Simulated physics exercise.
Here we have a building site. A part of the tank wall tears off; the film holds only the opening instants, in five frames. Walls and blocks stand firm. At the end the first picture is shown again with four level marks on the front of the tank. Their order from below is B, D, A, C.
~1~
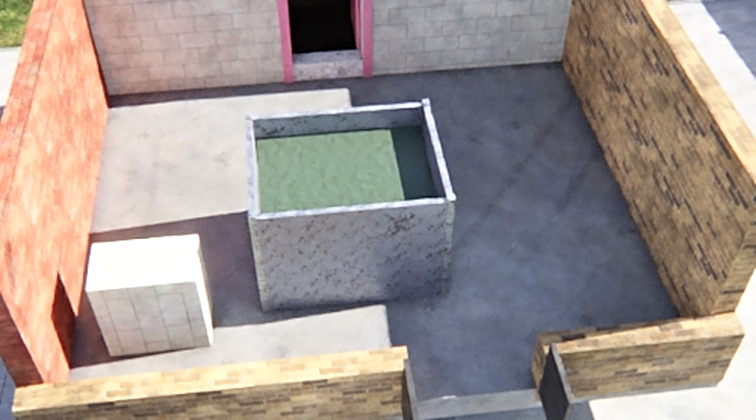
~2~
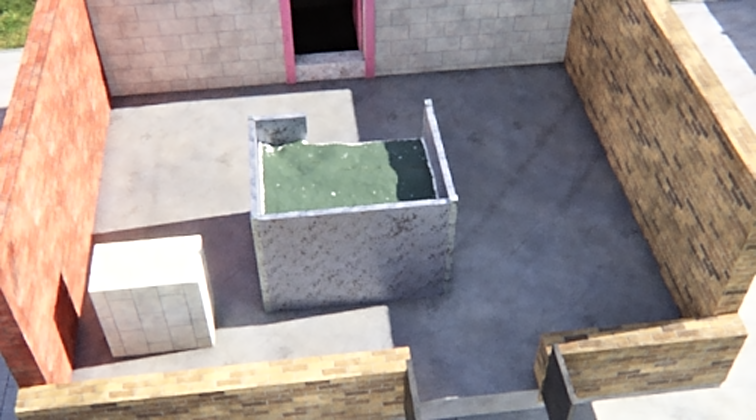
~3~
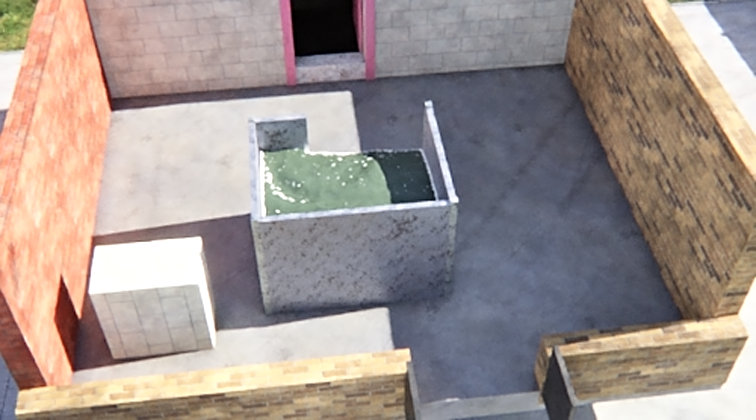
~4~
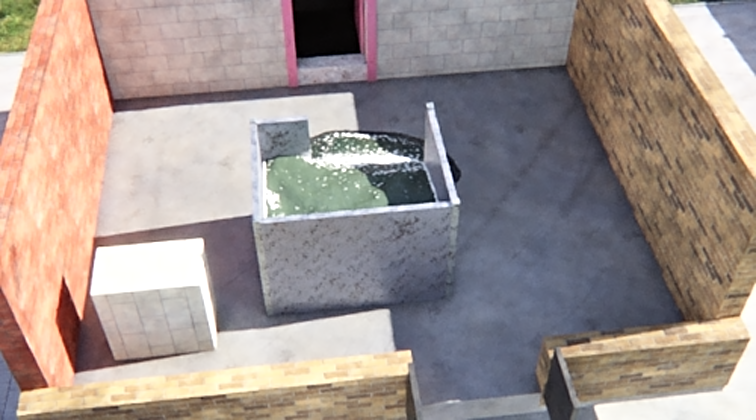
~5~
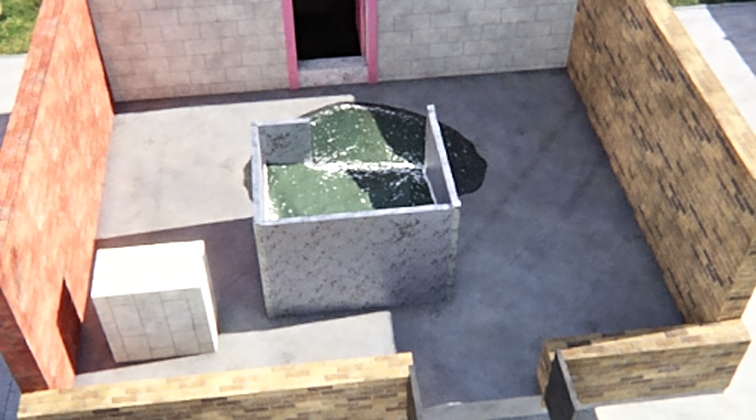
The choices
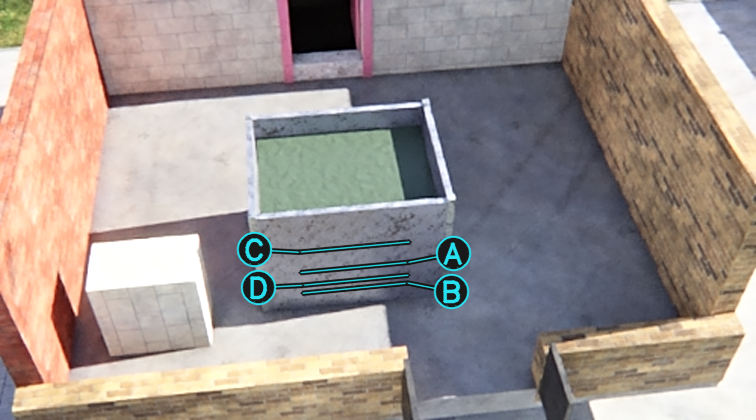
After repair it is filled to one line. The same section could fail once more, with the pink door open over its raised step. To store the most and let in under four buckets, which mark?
A is the one.
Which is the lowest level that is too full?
The answer is C.
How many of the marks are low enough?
Three of them.
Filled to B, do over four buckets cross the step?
No, not at all.
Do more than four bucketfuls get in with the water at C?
Yes.
In cyan, A at (355, 267); B at (355, 288); C at (354, 247); D at (355, 280); from the bottom up B, D, A, C.
For level A, a bucket or two gets in.
For level B, nothing gets over.
For level C, about 11 bucketfuls get in.
For level D, nothing gets over.
